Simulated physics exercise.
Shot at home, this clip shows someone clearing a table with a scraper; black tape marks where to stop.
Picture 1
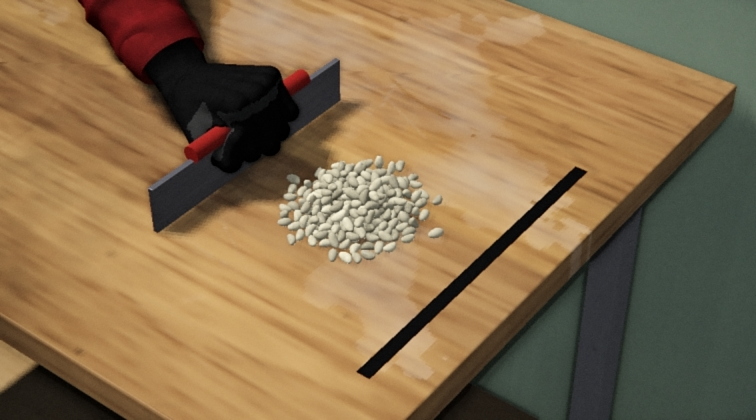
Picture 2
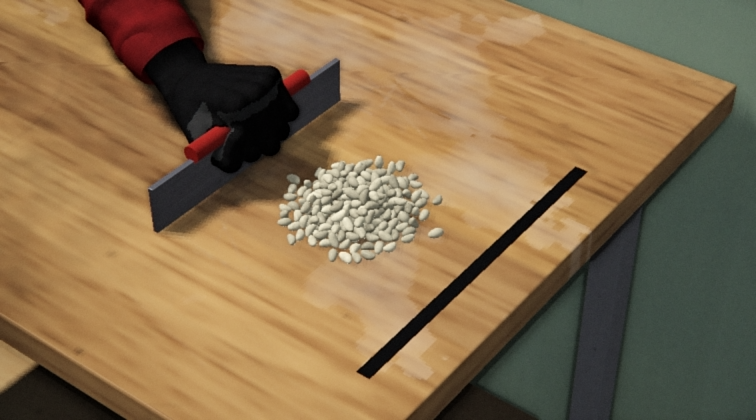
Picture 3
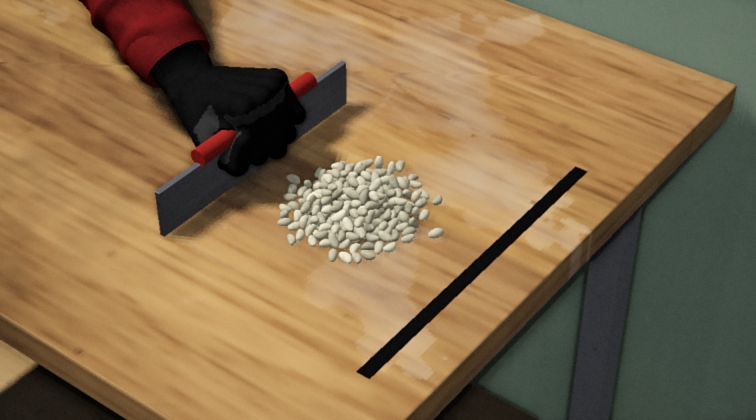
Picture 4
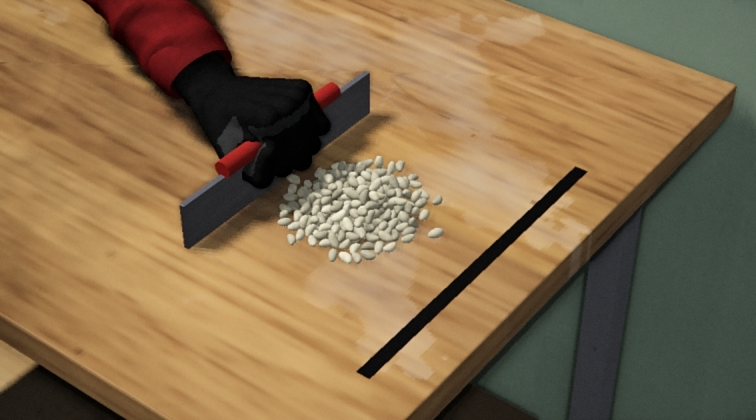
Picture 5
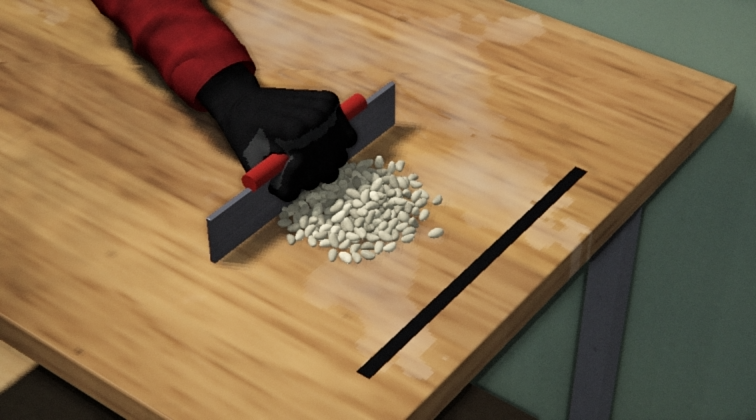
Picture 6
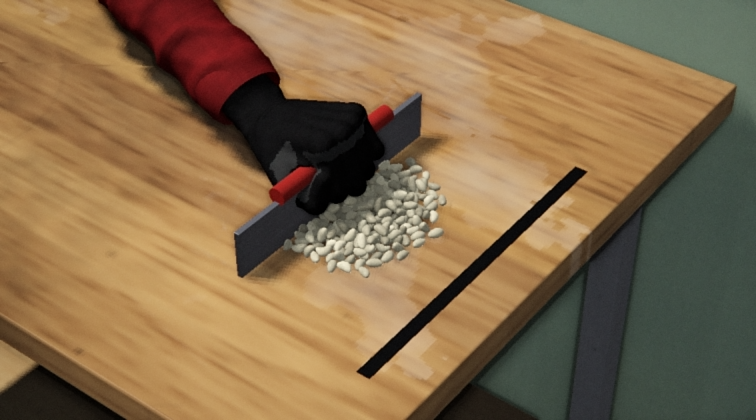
A wooden tabletop with a greenish wall behind it is seen from above at an angle, the camera staying still. A black-gloved hand in a red sleeve holds a grey scraper with a red handle at the left, beside a heap of white beans, with a black tape strip near the right edge. After resting briefly, the hand slides the scraper toward the lower right, meeting the heap and pushing the beans a short way.
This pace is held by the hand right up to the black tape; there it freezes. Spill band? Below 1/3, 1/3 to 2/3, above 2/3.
I predict a drop of one third to two thirds.
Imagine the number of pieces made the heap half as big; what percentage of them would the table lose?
Roughly 30 percent.
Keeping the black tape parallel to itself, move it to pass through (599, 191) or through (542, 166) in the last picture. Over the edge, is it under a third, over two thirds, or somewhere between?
First try: Above two thirds; second try: Under a third.
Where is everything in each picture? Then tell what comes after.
In the first frame, scraper at (168, 199), at rest; black tape at (571, 179), about a palm's width from the edge; edge at (529, 295); the heap at (355, 208), white beans.
In the second frame, scraper at (168, 199), at rest.
In the third frame, scraper at (174, 202); the heap at (355, 208).
In the fourth frame, scraper at (199, 215).
In the fifth frame, scraper at (225, 229); the heap at (355, 208), a small part pushed along.
In the sixth frame, scraper at (253, 243); black tape at (571, 179); edge at (529, 295); the heap at (370, 217), nearly all pushed along.
Soon after the last picture, scraper still moving, near (412, 194); heap all on the table, its front near (488, 281).
A little later, scraper stopped at the black tape; heap about a third over the edge.
Later still, scraper stopped at the black tape; heap about half over the edge.
At rest, scraper stopped at the black tape; heap about half over the edge.
